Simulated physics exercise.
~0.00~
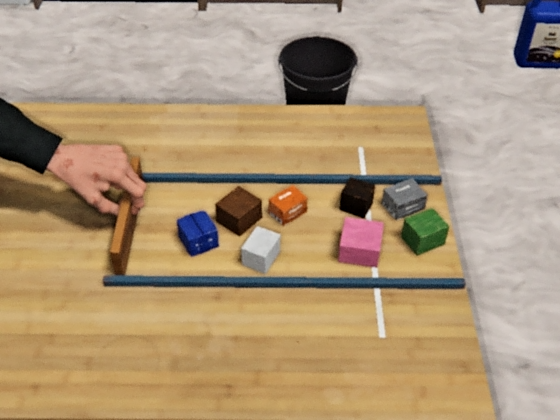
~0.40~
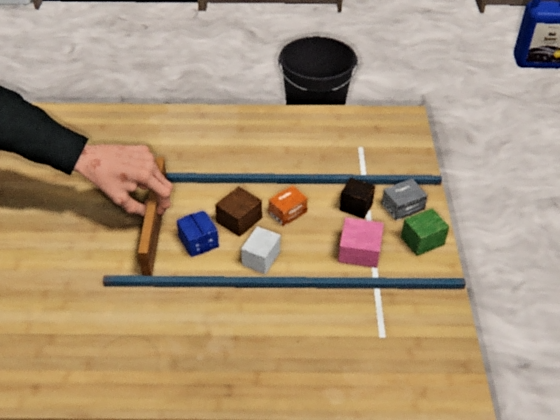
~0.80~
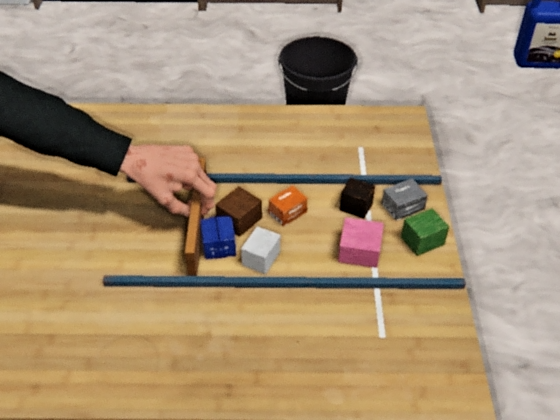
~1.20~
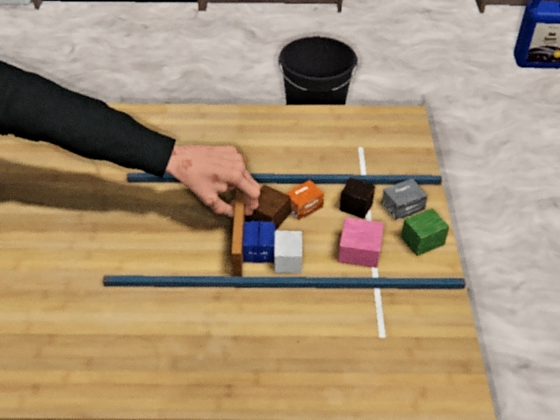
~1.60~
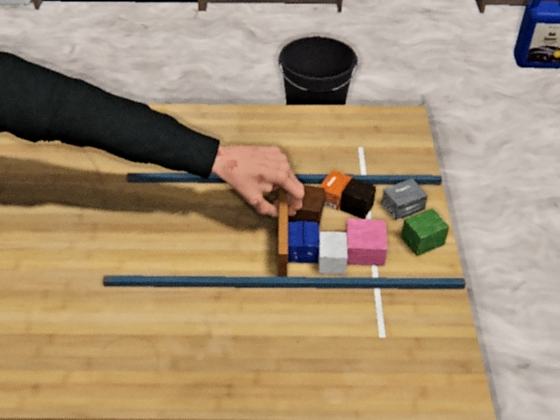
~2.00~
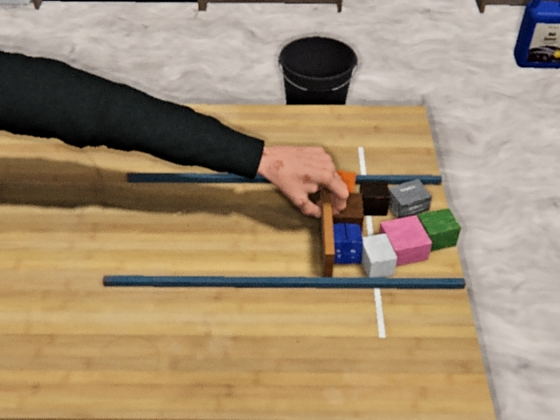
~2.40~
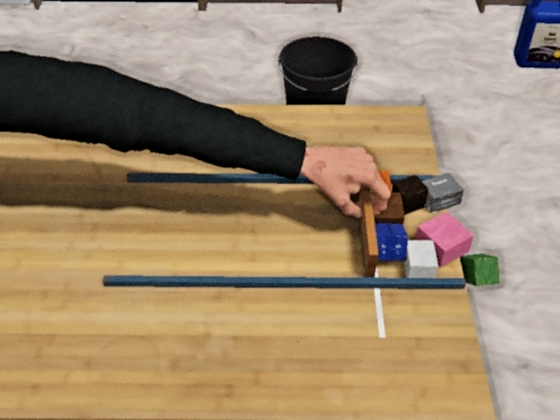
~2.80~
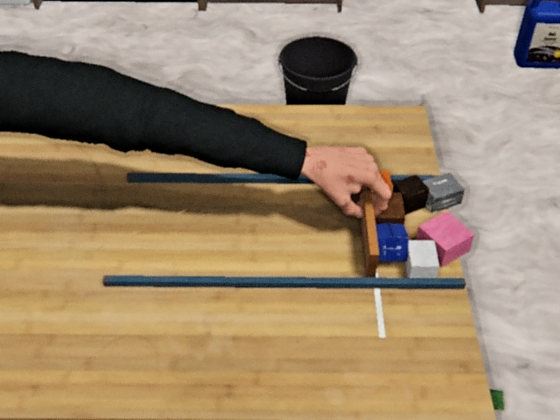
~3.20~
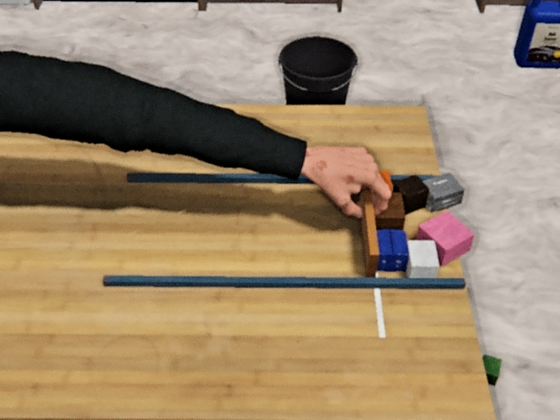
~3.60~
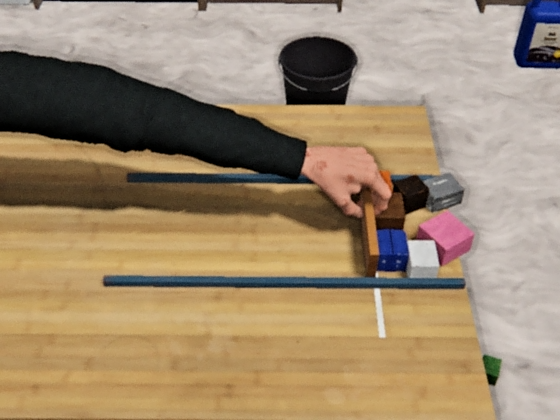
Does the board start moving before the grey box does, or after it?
The board starts moving first, sliding right early on. The grey box only shifts later, when the pushed cluster is close to the right edge.
On a wooden tabletop with a black bucket behind it, a hand holds a small upright board at the left of two blue rails, with colourful blocks scattered between them. The hand slides the board right, pushing first the blue box, then the white and brown blocks. The growing cluster reaches the pink block and crowds toward the right edge, shoving the green block ahead. The board stops around the white tape strip as the green block tips over the edge and drops to the floor. The other blocks stay on the table, bunched near the edge, with the hand still on the board.
